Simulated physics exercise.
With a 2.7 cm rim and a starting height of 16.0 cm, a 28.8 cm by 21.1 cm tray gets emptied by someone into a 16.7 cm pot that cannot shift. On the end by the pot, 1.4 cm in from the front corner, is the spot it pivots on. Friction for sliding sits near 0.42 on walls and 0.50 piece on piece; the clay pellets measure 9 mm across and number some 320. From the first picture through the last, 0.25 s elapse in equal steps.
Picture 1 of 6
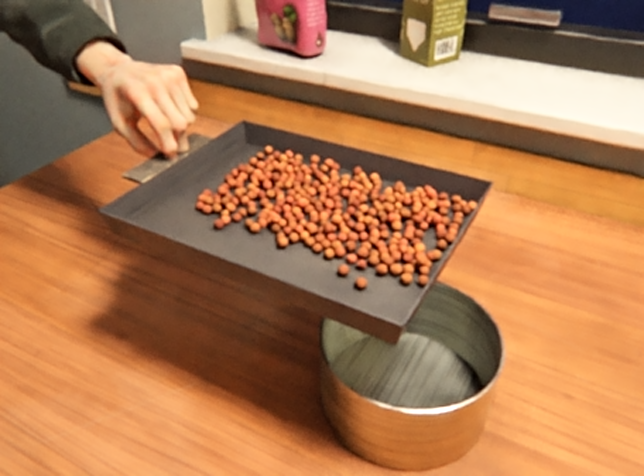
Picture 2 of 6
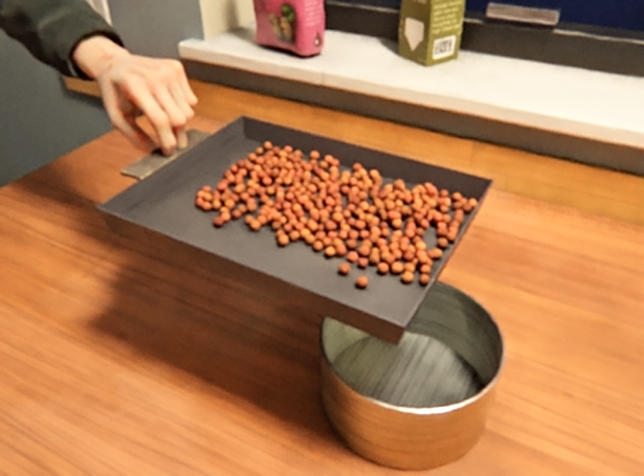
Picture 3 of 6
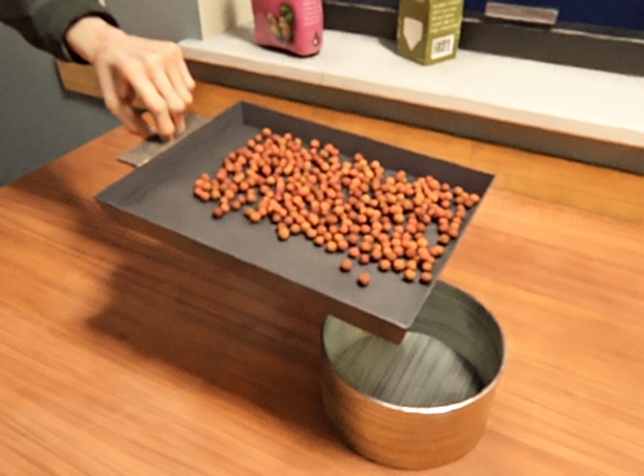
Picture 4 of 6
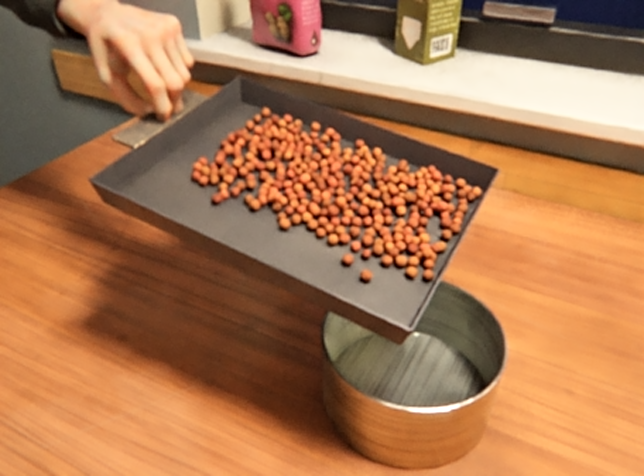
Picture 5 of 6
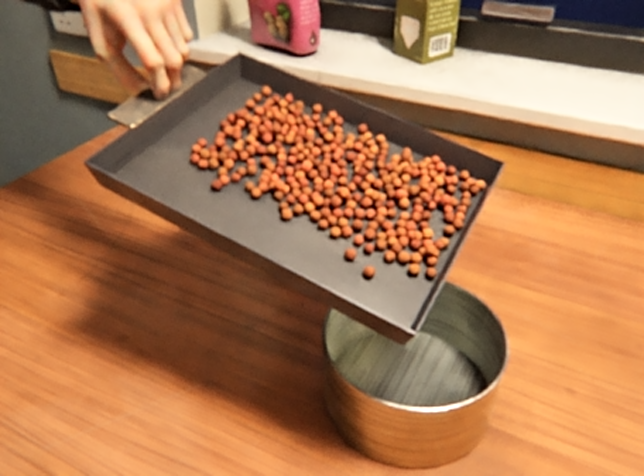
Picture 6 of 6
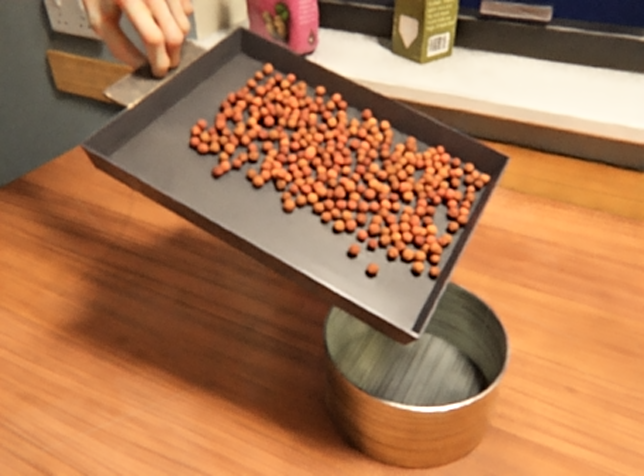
A dark rectangular tray, gripped at its far left end by a hand in a dark sleeve, tilts steadily as that end rises, its right front corner lowest, while the reddish-brown pellets spread across it stay in place on its surface. A round metal pot sits below its right end on a wooden table, seen from above. Behind, pink and green packages stand on a pale ledge, and the camera holds still.
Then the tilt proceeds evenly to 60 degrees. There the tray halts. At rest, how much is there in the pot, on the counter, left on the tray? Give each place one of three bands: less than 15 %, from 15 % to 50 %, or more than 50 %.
Pot - less than 15 %; counter - from 15 % to 50 %; left on the tray - more than 50 %.
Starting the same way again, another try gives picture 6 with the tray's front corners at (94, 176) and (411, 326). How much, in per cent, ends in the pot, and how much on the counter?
Split: Pot = 0, counter = 10.
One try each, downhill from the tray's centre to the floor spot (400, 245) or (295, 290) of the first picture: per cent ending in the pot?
Approximately 0 percent, then 0 percent.
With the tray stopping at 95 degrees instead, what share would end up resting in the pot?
It would be near 0 per cent.
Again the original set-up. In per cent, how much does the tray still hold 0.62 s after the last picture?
It's roughly 85 percent.
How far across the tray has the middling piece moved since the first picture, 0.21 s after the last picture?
Around 3 centimetres.
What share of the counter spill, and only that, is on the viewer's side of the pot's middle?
Estimate: Close to 100 per cent of the pieces.
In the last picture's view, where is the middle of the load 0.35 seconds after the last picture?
Close to pixel (413, 202).
Then, 0.21 s after the last picture, tilt 40 degrees; the tray holds 100 %, the pot 0 %.
Then, 0.35 s after the last picture, tilt 54 degrees; the tray holds 100 %, the pot 0 %.
Then, 0.62 s after the last picture, tilt 60 degrees; the tray holds 85 %, the pot 0 %.
In the end, pot 0 %, counter 20 %, tray 80 %.
